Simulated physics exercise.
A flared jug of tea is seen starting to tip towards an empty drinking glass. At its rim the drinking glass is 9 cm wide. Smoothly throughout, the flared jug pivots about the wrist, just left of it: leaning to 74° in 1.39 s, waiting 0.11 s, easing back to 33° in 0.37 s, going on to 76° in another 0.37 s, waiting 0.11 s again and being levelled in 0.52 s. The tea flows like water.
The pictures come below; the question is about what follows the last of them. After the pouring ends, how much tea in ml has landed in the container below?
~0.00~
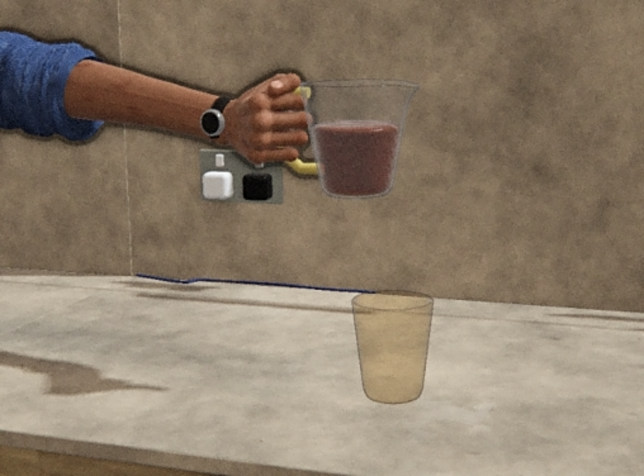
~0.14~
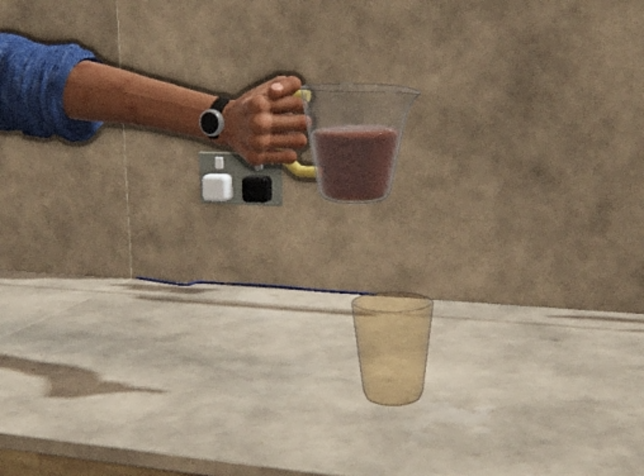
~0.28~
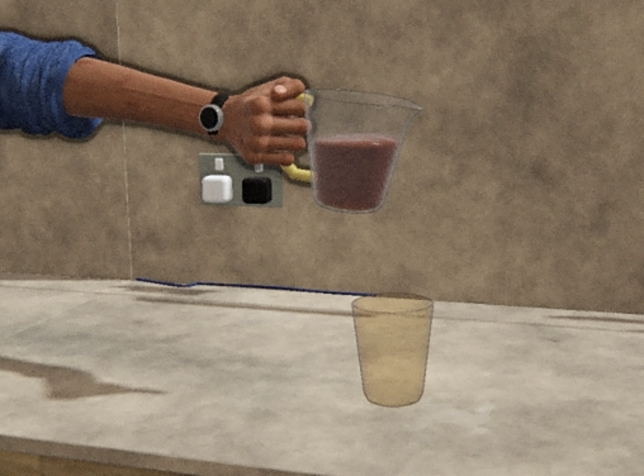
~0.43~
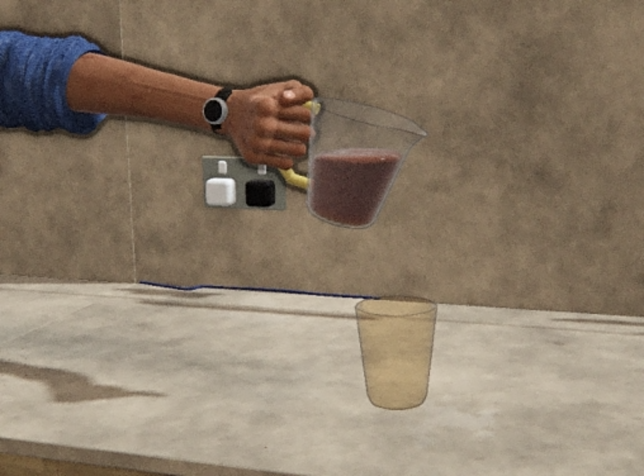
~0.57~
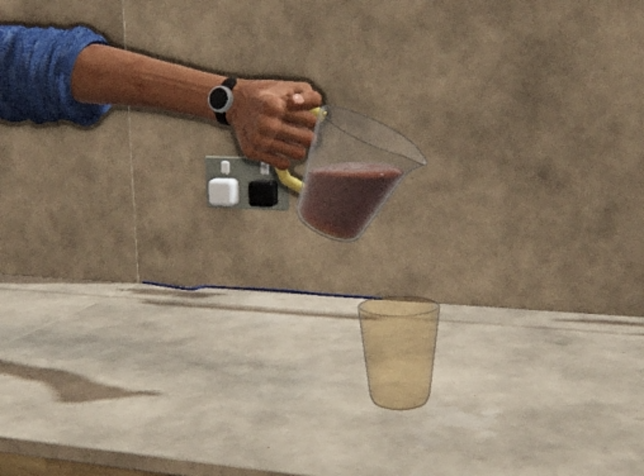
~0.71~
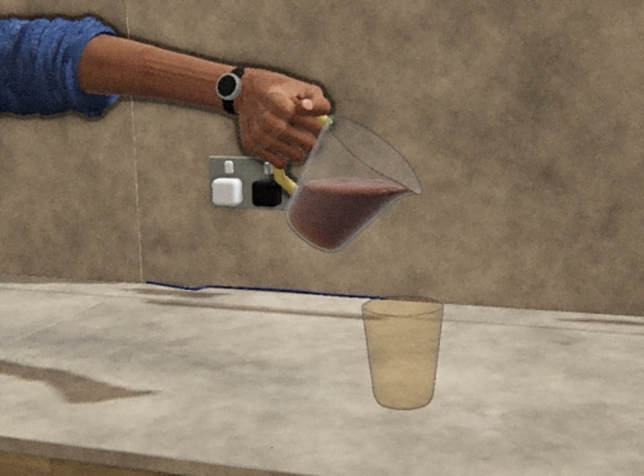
About 320 ml.
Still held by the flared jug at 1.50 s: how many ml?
170 ml or so.
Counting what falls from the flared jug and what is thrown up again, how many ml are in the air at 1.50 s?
About 35 ml.
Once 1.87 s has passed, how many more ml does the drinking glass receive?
Roughly 0 ml.
After 1.50 s the tilt is 74° and the drinking glass has 260 ml, the flared jug 170 ml, and 5 ml is on the counter.
After 1.87 s the tilt is 33° and the drinking glass has 320 ml, the flared jug 135 ml, and 10 ml is on the counter.
After 2.35 s the tilt is 76° and the drinking glass has 320 ml, the flared jug 135 ml, and 15 ml is on the counter.
After 2.72 s the tilt is 14° and the drinking glass has 320 ml, the flared jug 120 ml, and 20 ml is on the counter.
In the end the drinking glass has 320 ml, the flared jug 120 ml, and 25 ml is on the counter.
